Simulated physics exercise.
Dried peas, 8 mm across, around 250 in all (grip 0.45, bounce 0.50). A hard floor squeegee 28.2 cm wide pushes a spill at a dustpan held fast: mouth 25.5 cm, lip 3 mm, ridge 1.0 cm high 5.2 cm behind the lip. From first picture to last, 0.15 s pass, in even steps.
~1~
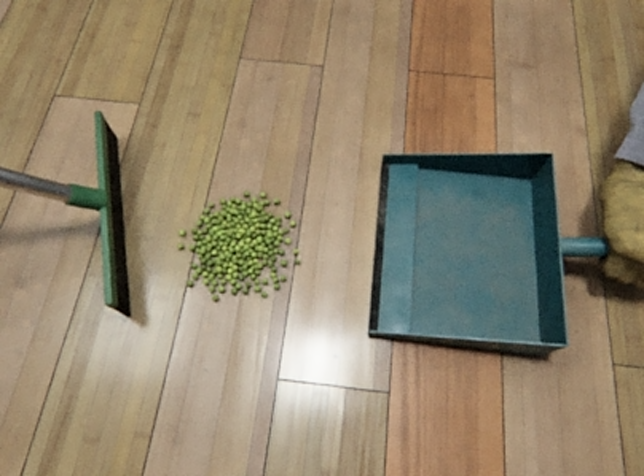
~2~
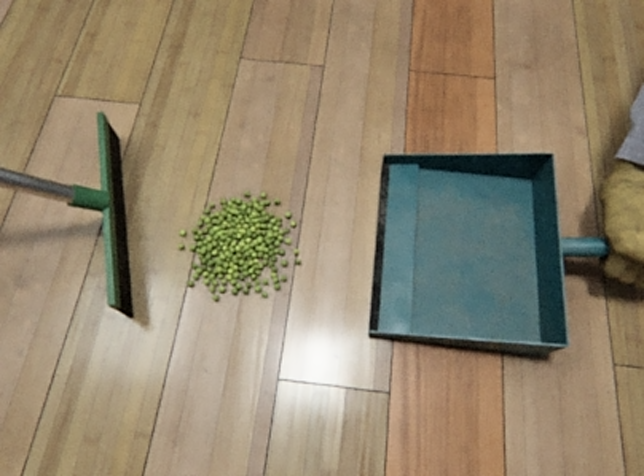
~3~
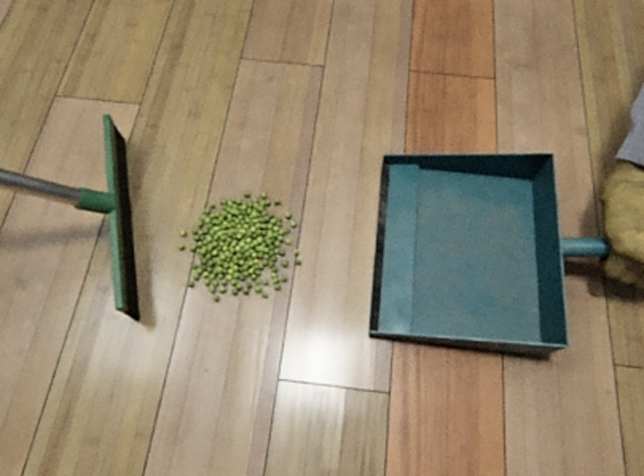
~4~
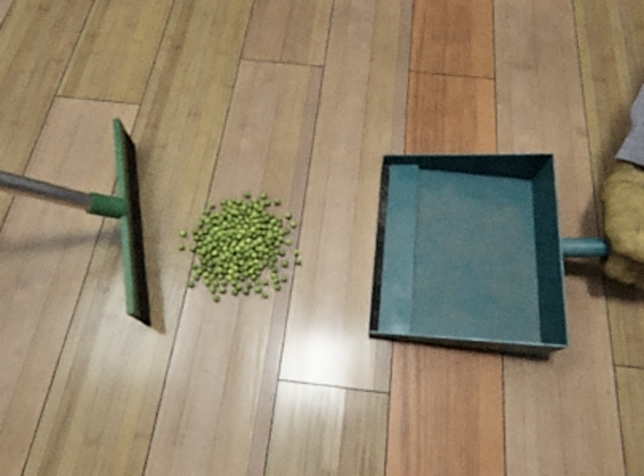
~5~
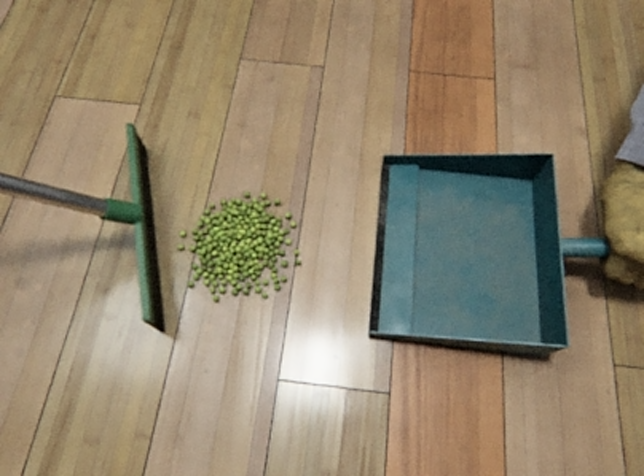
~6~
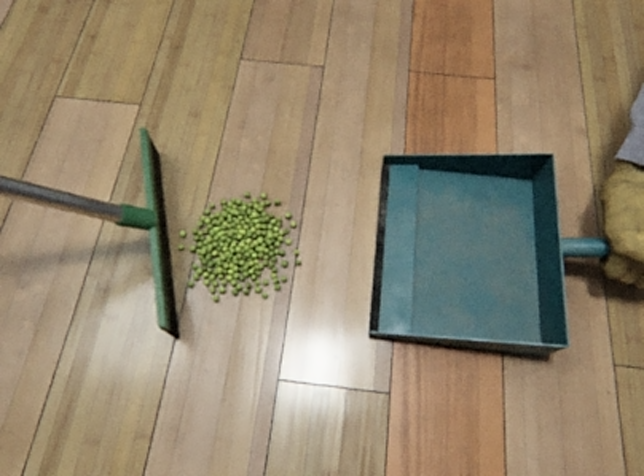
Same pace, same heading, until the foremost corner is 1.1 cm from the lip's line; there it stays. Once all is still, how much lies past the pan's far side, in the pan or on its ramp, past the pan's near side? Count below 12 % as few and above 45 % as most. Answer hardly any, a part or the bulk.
Past the pan's far side: Hardly any; in the pan or on its ramp: Hardly any; past the pan's near side: Hardly any.
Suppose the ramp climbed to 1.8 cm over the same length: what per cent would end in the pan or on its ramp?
In that case some 5 per cent.
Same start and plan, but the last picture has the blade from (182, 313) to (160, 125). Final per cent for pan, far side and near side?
Pan 20, far 10, near 5.
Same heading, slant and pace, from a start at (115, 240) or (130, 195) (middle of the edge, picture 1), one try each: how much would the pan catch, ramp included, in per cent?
About 0 and 5 per cent.
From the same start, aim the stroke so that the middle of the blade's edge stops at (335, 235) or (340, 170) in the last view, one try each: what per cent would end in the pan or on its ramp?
Some 20 and 25 per cent.
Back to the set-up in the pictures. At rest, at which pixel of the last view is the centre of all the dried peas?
At about (359, 244).
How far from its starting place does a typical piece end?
About 16 cm.
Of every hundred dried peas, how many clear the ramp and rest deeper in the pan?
Some 0 per cent.
Then, 0.18 s after the last picture, middle of the blade 17 cm from the lip; 0 % over the lip, far side 0 %, near side 0 %.
Then, 0.29 s after the last picture, middle of the blade 9 cm from the lip; 0 % over the lip, far side 0 %, near side 5 %.
Then, 0.54 s after the last picture, middle of the blade 6 cm from the lip; 5 % over the lip, far side 5 %, near side 5 %.
In the end, far side 5 %, pan 5 %, near side 5 %, in front of the lip or behind the blade 85 %.
